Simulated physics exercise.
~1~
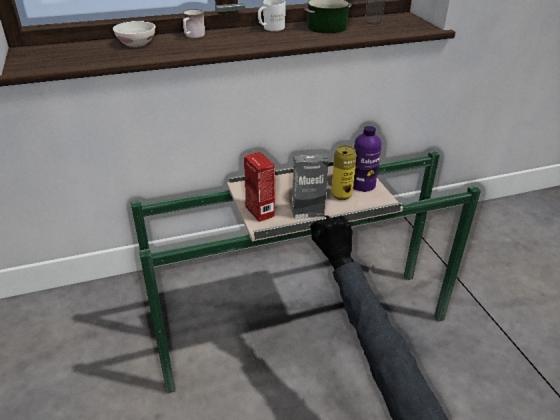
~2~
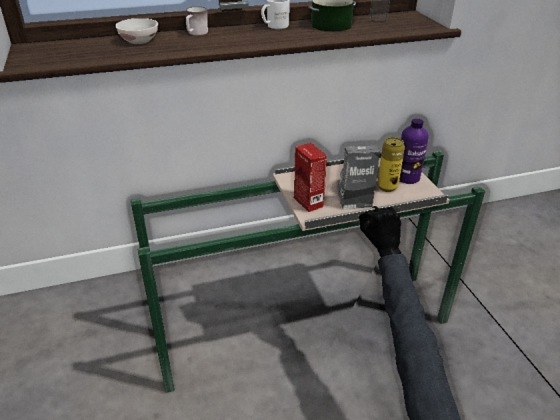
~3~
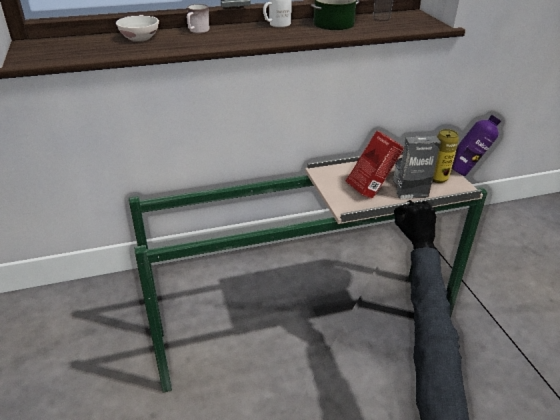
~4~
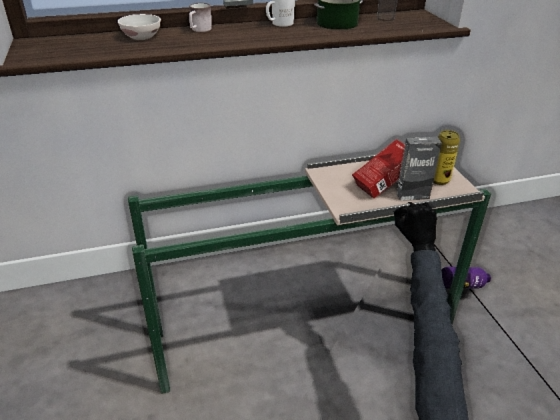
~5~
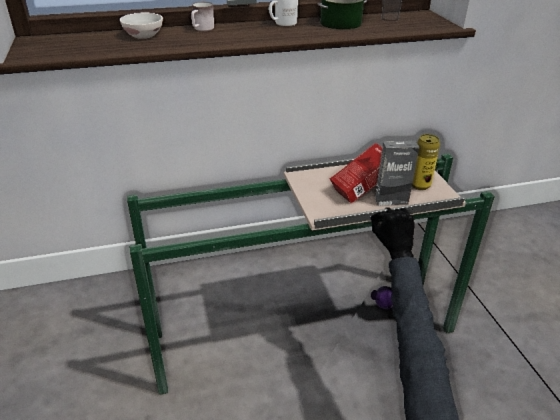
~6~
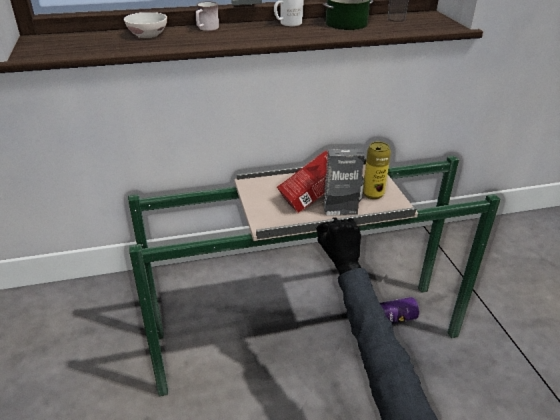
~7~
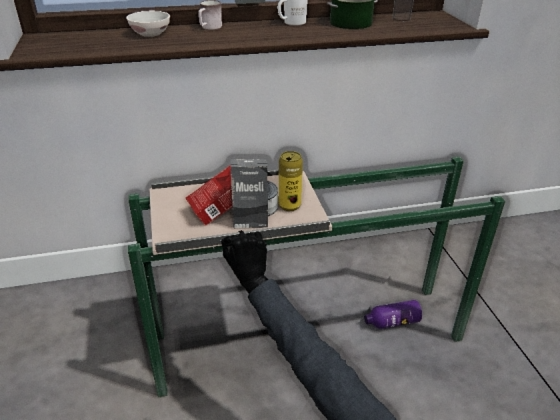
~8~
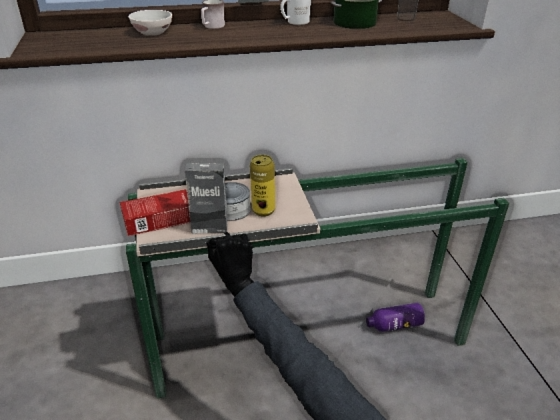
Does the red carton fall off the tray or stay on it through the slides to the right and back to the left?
The red carton stays on the tray, though it tips over and ends up lying on its side.
